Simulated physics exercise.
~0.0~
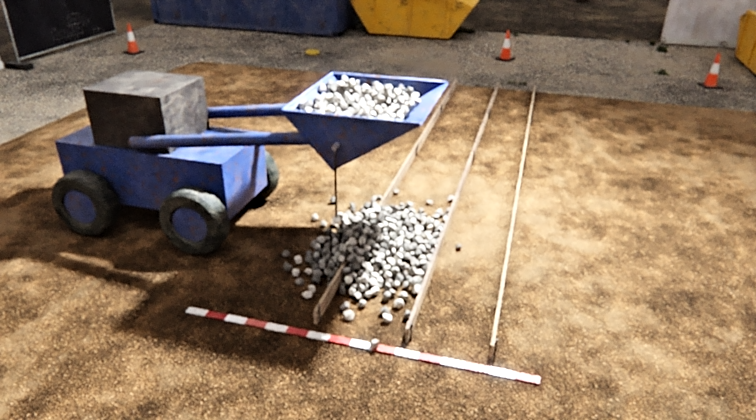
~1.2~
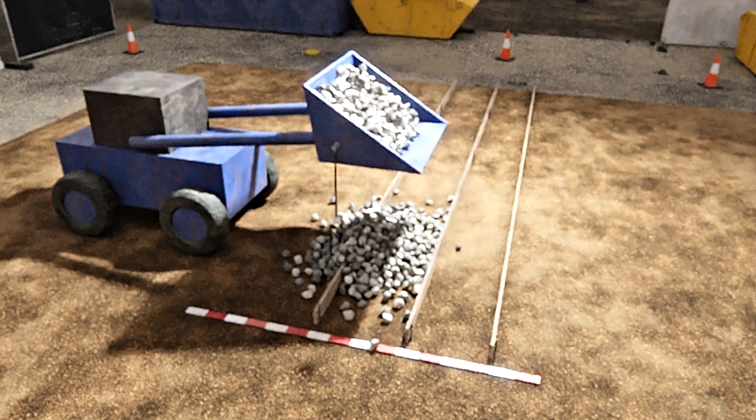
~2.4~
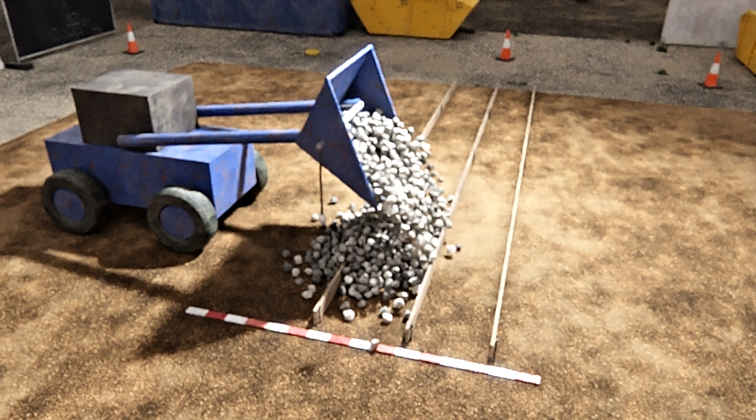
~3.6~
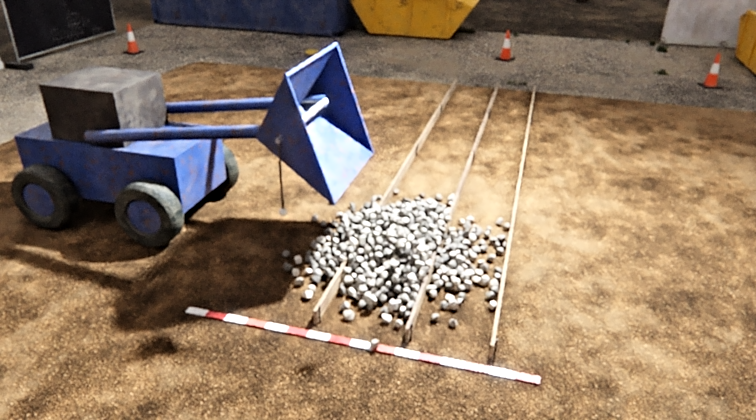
In the video, a blue wheeled machine holding a raised bucket of pale stones above an existing pile tips it forward, pouring the stones onto the heap and backing away left, leaving the bucket empty and a wider mound spread across the planks on brown ground.
